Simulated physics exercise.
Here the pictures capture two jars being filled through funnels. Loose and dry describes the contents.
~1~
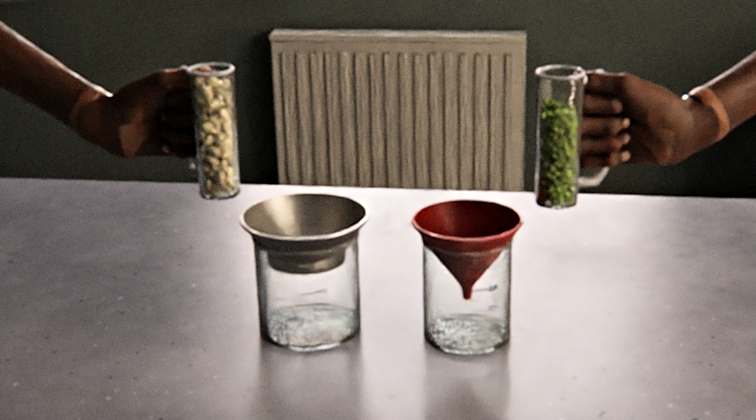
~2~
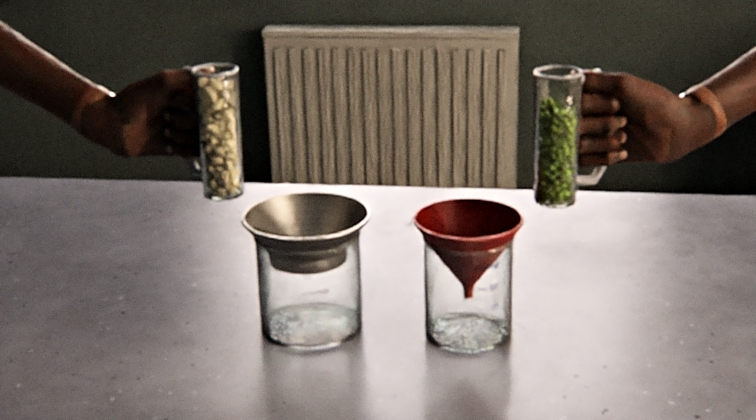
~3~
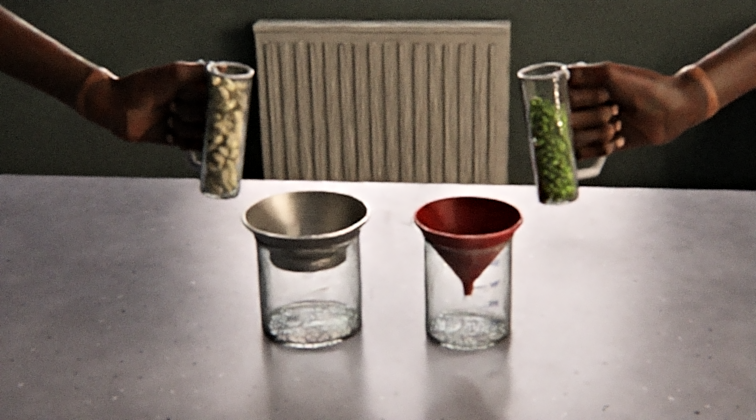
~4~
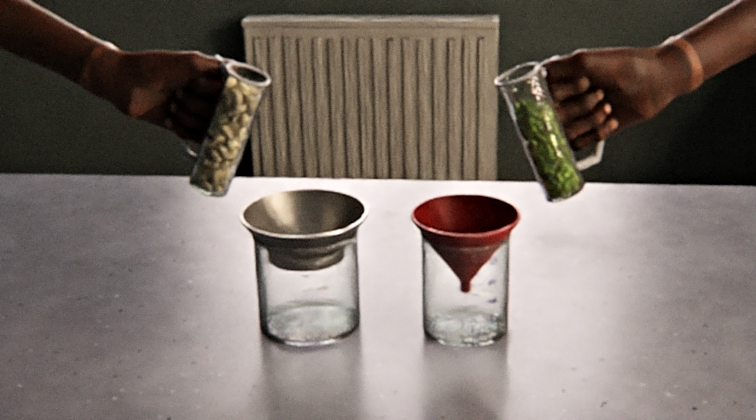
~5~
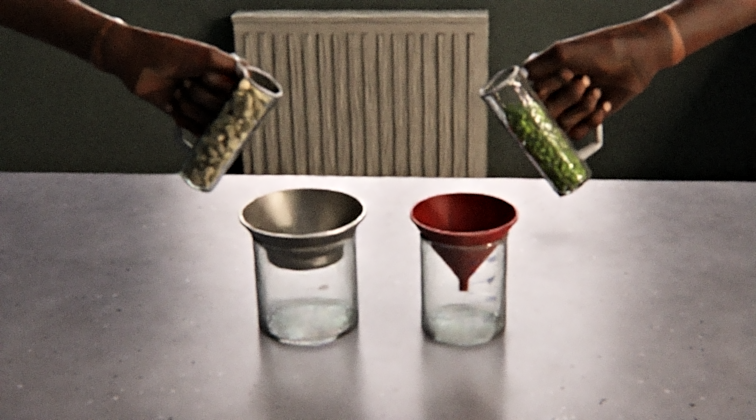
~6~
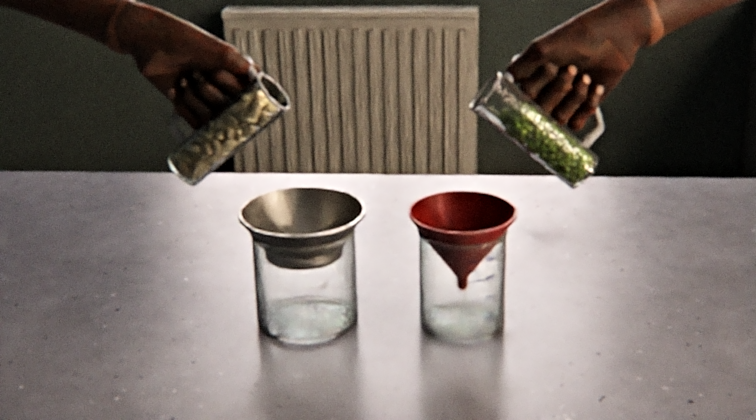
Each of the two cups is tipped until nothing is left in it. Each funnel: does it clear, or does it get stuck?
Left funnel: Clears, right funnel: Gets stuck.
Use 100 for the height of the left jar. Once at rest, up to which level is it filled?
Result: Roughly 20 per cent.
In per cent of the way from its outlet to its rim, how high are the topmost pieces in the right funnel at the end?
Around 85 per cent.
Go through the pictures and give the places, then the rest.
The first frame shows left funnel near (305, 224), outlet at (307, 259), about 7 pieces wide; left cup near (215, 132), holding white beans; right funnel near (467, 228), outlet at (467, 296), narrower than one piece; right cup near (558, 138), holding dried peas.
The second frame shows left cup near (219, 133), upright; right cup near (557, 138), upright.
The third frame shows left cup near (225, 132), tipped 9°; right cup near (550, 136), tipped 9°.
The fourth frame shows left cup near (228, 132), tipped 23°; right cup near (542, 134), tipped 23°.
The fifth frame shows left cup near (229, 131), tipped 36°; right cup near (537, 133), tipped 36°.
The sixth frame shows left funnel near (302, 219), outlet at (304, 253); left cup near (228, 131), tipped 50°; right funnel near (463, 220), outlet at (462, 286); right cup near (535, 132), tipped 50°.
Then, 0.40 s on from there, left, the whole lot still in the cup; right, the whole lot still in the cup.
Then, 0.76 s on from there, left, all but a few still in the cup, only a few down in the jar; right, all but a few still in the cup, only a few in or over the funnel.
Then, 1.06 s on from there, left, near half still in the cup, near a quarter in or over the funnel, near a quarter down in the jar; right, near a third still in the cup, near two thirds in or over the funnel.
In the end, left, the whole lot down in the jar; right, the whole lot stuck in the funnel, none at all down in the jar.
